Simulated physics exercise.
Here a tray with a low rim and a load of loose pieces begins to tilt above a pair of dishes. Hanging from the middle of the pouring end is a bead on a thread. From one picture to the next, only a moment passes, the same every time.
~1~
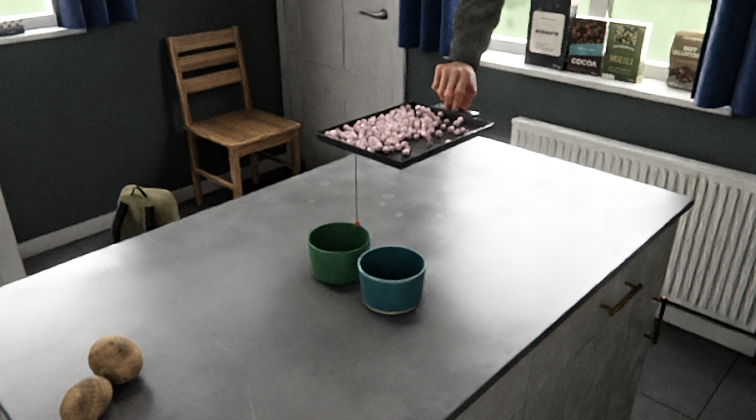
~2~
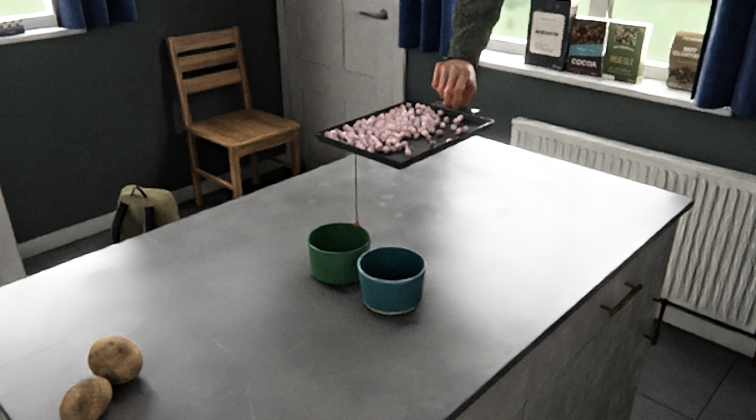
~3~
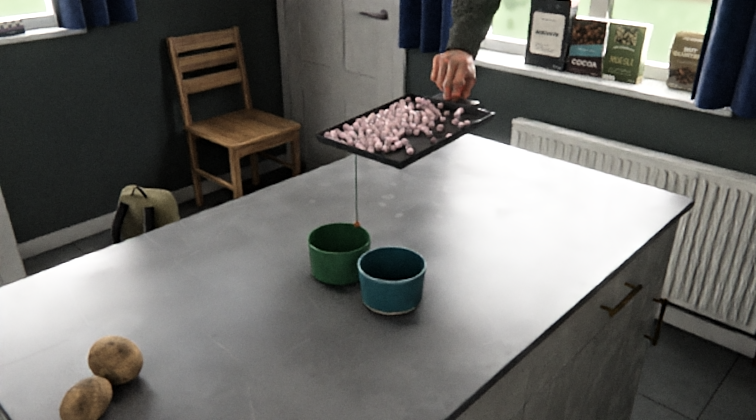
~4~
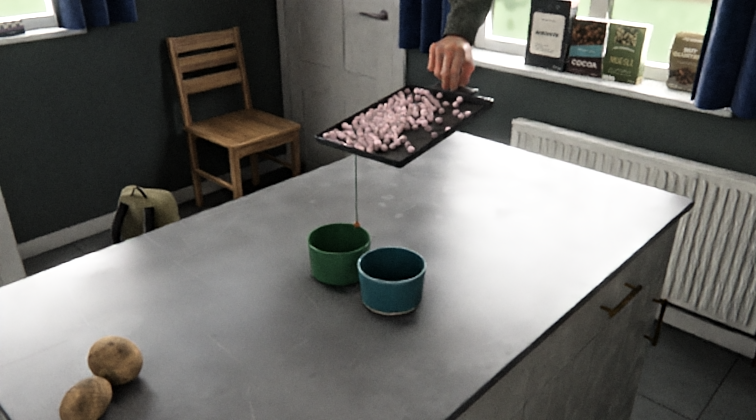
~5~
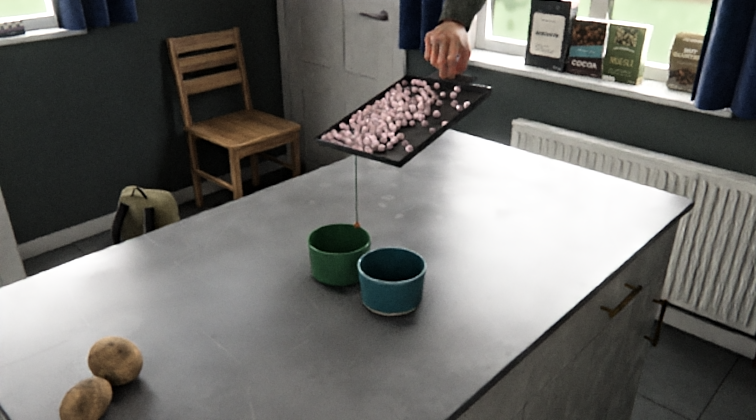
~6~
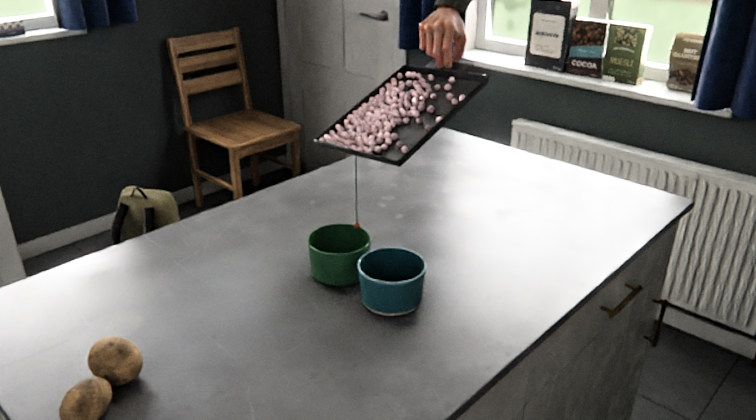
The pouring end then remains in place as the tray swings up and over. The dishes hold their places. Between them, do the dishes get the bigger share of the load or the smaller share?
I'd say the dishes miss most of it, honestly.
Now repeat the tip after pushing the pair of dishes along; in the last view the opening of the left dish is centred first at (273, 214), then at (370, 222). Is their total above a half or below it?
Taking them in turn, it's beyond half and then short of half.
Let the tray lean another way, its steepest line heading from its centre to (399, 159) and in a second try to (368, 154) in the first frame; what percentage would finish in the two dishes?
Roughly 80 percent first and 70 percent second.
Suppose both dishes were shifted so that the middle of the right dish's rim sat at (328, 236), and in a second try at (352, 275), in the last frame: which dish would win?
In the first position the right of the two, in the second the left of the two.
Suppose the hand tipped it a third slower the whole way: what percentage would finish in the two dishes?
It would be around 40 percent.
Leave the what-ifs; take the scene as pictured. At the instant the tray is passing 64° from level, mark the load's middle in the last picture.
In the last view, the load is centred near (337, 142).
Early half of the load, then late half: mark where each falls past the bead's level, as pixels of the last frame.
(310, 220) first, (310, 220) later.
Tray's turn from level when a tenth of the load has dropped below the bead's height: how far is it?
The tilt is near 70° by then.
Just after the last frame, tray tipped steeply; roughly two thirds on the tray; about a tenth in the left dish; just a few outside both; roughly a quarter in the air.
A moment on, tray tipped past a quarter turn; just a few on the tray; just a few in the right dish; roughly a quarter in the left dish; roughly half outside both; about a tenth in the air.
Further on, tray tipped past a quarter turn; just a few in the right dish; roughly a third in the left dish; roughly two thirds outside both.
When it is over, tray tipped past a quarter turn; just a few in the right dish; roughly a third in the left dish; roughly two thirds outside both.
